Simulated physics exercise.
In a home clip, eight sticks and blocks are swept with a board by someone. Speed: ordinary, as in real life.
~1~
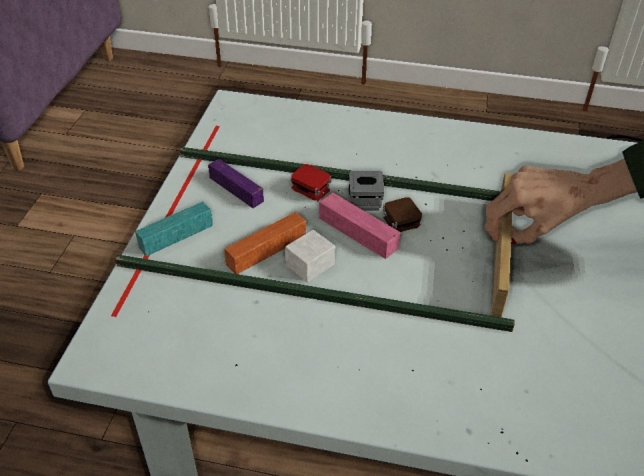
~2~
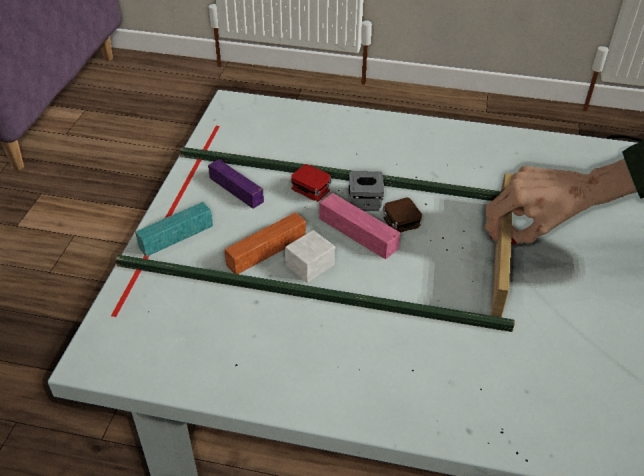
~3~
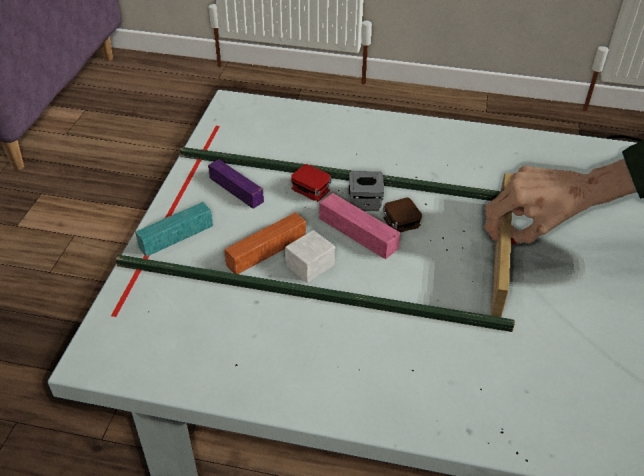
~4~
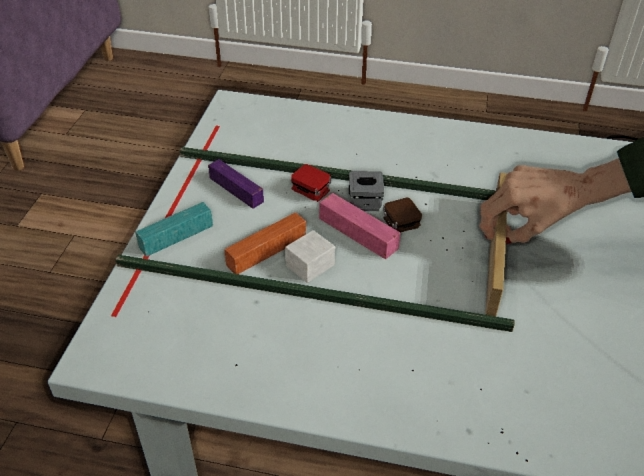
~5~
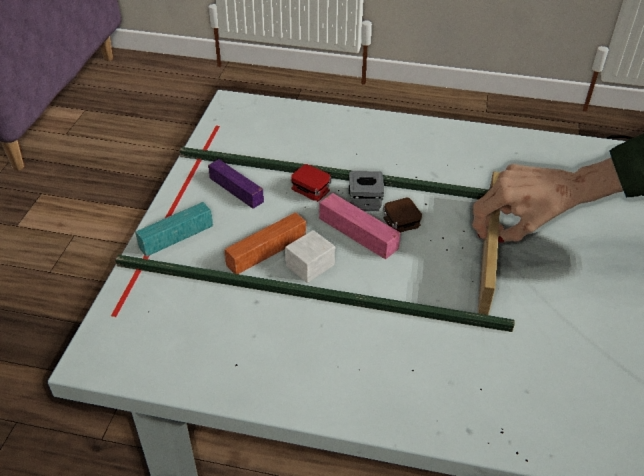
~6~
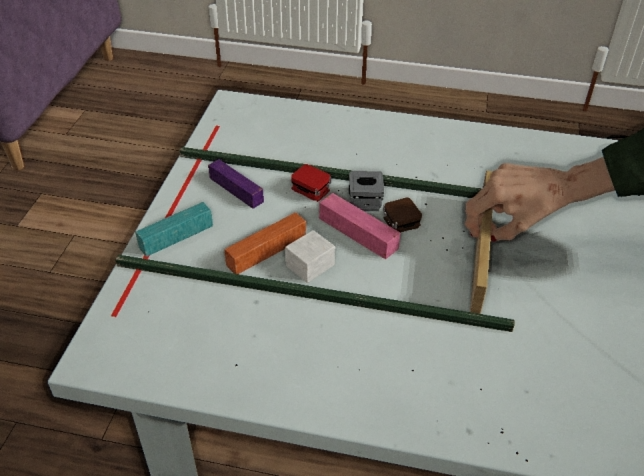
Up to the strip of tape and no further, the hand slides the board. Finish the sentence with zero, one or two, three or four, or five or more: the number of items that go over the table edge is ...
The number of items that go over the table edge is five or more.
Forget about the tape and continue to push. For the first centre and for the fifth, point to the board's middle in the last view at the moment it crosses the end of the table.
At (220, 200) for the first, at (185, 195) for the fifth.
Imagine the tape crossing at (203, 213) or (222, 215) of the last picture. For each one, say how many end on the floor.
Ending up on the floor: First try 2, second try 0.
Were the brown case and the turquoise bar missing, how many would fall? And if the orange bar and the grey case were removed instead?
Fallen: 4 in the first try, 3 in the other.
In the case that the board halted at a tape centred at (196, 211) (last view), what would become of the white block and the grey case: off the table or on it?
Result - white block is still there, grey case is still there.
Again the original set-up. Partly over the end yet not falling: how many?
Overhanging: 3.
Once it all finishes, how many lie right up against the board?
At rest, 3 are in contact.
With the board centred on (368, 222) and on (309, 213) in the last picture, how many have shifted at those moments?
Counts: 4 and 7.
Soon after, none off yet; turquoise bar at rest near (175, 229); purple bar at rest near (236, 184); orange bar at rest near (266, 243).
At rest, the number that fall off is five or more; fallen, pink bar, red case, orange bar, purple bar and turquoise bar.
